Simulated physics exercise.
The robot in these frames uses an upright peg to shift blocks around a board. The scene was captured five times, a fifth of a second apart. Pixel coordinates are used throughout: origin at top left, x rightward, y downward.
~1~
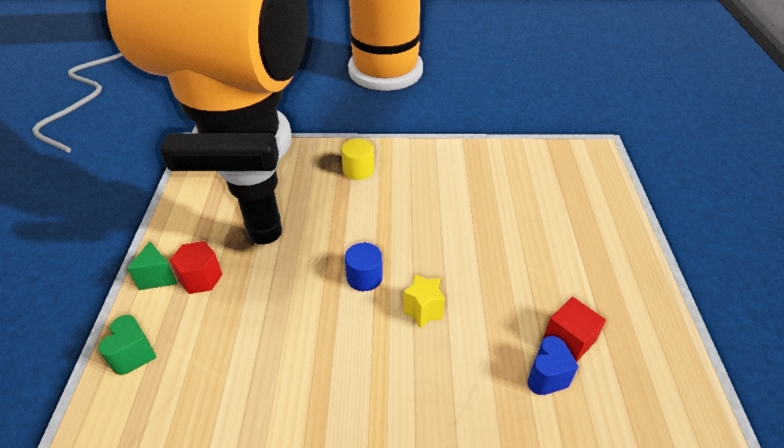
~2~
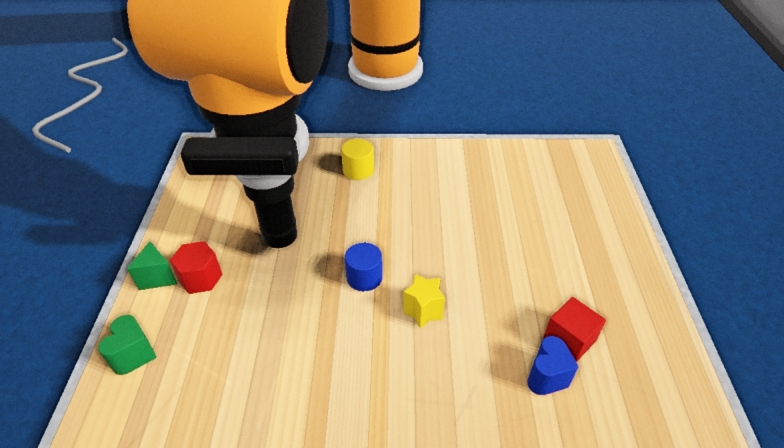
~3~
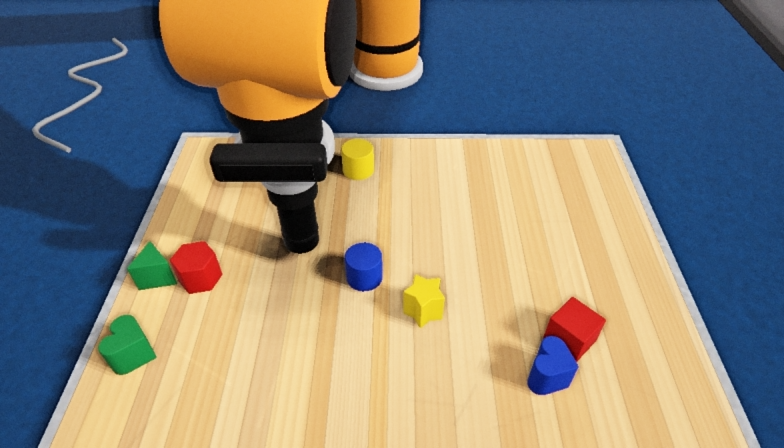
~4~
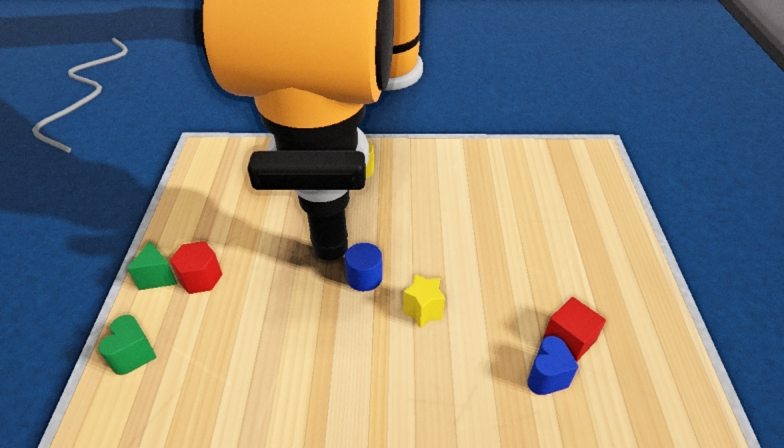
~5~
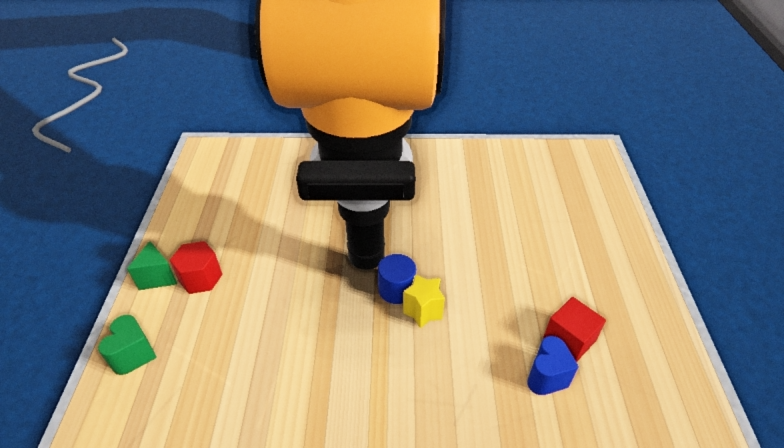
Orange and black robot arm moving its peg rightward across a wooden board, pushing a blue cylinder against a yellow star.
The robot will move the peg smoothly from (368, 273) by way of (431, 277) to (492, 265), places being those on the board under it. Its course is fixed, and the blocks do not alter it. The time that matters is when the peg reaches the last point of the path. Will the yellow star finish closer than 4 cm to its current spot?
Short answer: Yes.
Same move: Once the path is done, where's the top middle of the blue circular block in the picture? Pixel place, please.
(464, 280)
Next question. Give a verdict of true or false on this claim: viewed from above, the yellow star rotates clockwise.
The statement is true.
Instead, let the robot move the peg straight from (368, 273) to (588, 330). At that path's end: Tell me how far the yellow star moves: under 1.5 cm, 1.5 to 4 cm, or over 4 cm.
Travel: Beyond 4 cm.
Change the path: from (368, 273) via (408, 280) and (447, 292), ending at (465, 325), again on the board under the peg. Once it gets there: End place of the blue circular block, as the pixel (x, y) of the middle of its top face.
It sits at (497, 331).
What follows on the original path. One third of the way, peg at (411, 262); blue circular block at (438, 278); yellow star at (447, 306), turned 50° clockwise.
Two thirds of the way, peg at (454, 257); blue circular block at (464, 280); yellow star at (452, 310), turned 70° clockwise.
At the end, peg at (495, 249); blue circular block at (464, 280); yellow star at (452, 310), turned 70° clockwise.
